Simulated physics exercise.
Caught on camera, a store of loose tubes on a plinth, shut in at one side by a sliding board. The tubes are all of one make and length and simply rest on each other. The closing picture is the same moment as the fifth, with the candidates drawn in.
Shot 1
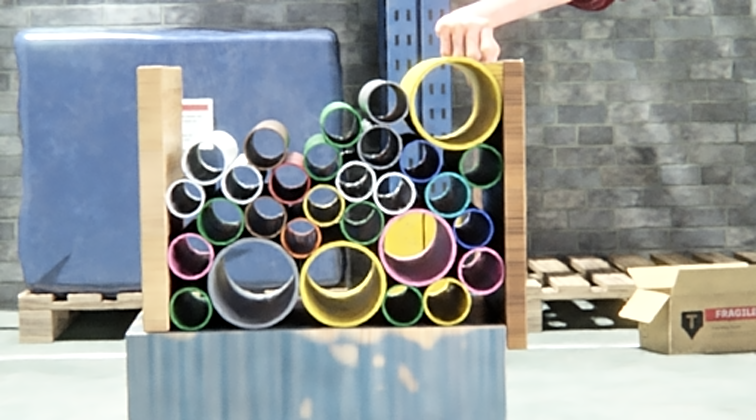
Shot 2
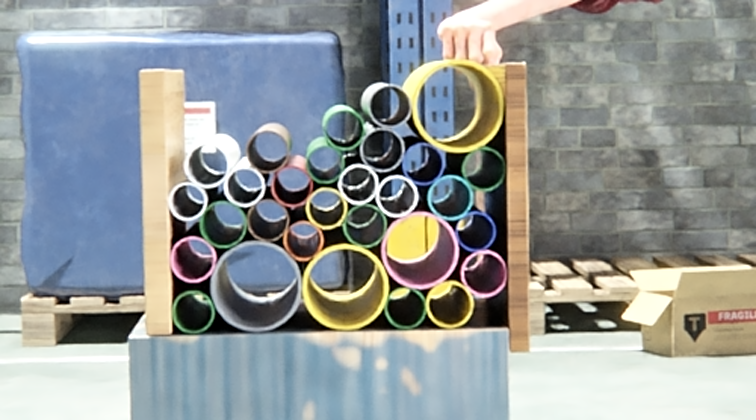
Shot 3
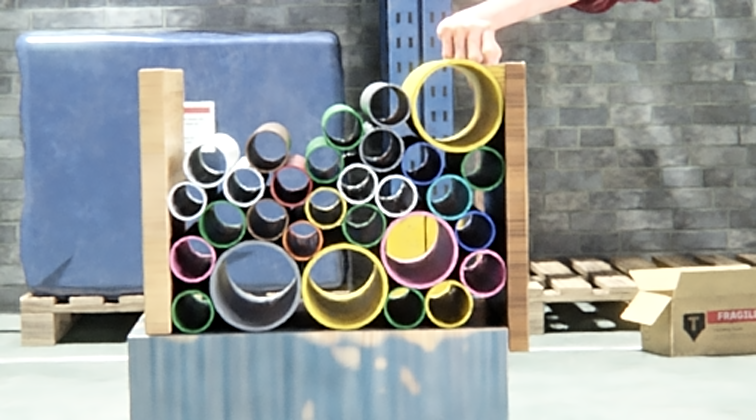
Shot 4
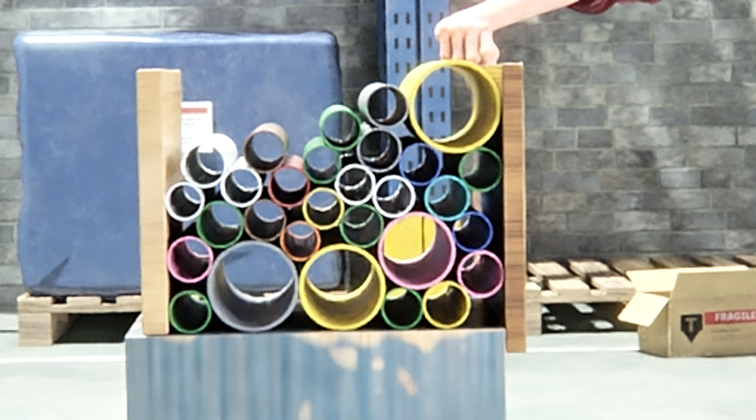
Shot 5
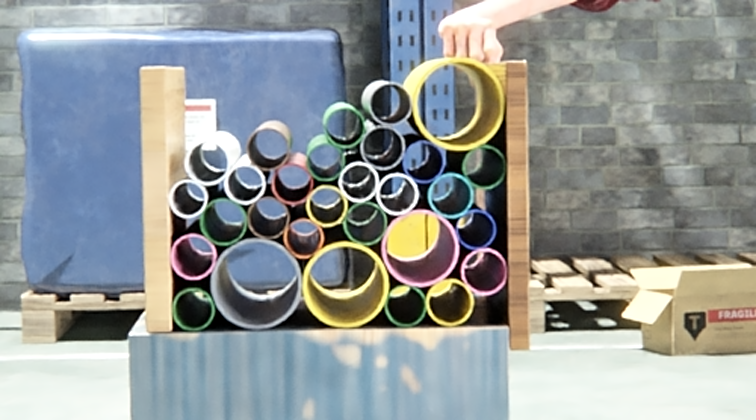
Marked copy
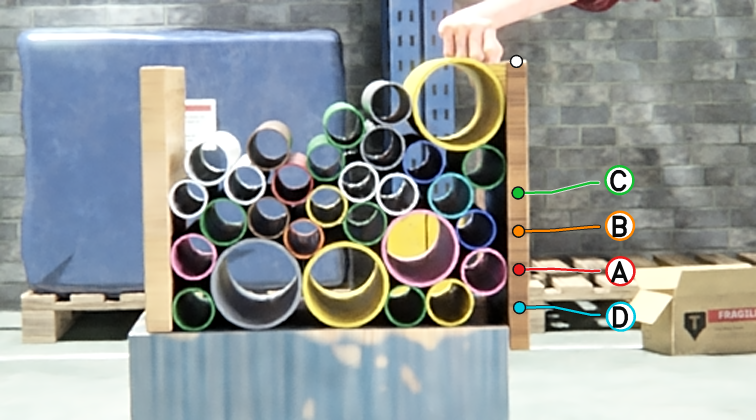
The clip opens on loose tubes of many colours and sizes stacked between two upright wooden boards on a blue plinth, with a hand resting on the large yellow tube at the top right. The view shakes slightly from side to side, while the hand and the tubes show no clear movement.
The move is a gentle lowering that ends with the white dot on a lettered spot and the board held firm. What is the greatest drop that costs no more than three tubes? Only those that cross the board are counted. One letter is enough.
It can be let down to B.
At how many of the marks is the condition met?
The number is two.
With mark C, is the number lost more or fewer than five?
Fewer than five.
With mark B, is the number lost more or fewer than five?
At B, fewer than five.
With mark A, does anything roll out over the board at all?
Yes.
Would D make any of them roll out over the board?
Yes, at D.
On the marked copy, A at (519, 270); B at (518, 232); C at (518, 193); D at (519, 308); the white dot at (516, 61).
Following B. Soon after the start, top of the board (506, 138).
Later, top of the board (507, 225).
In the end, top of the board (507, 230), two out over the board.
As for the rest, A more than three out over the board; C none out over the board; D more than three out over the board.
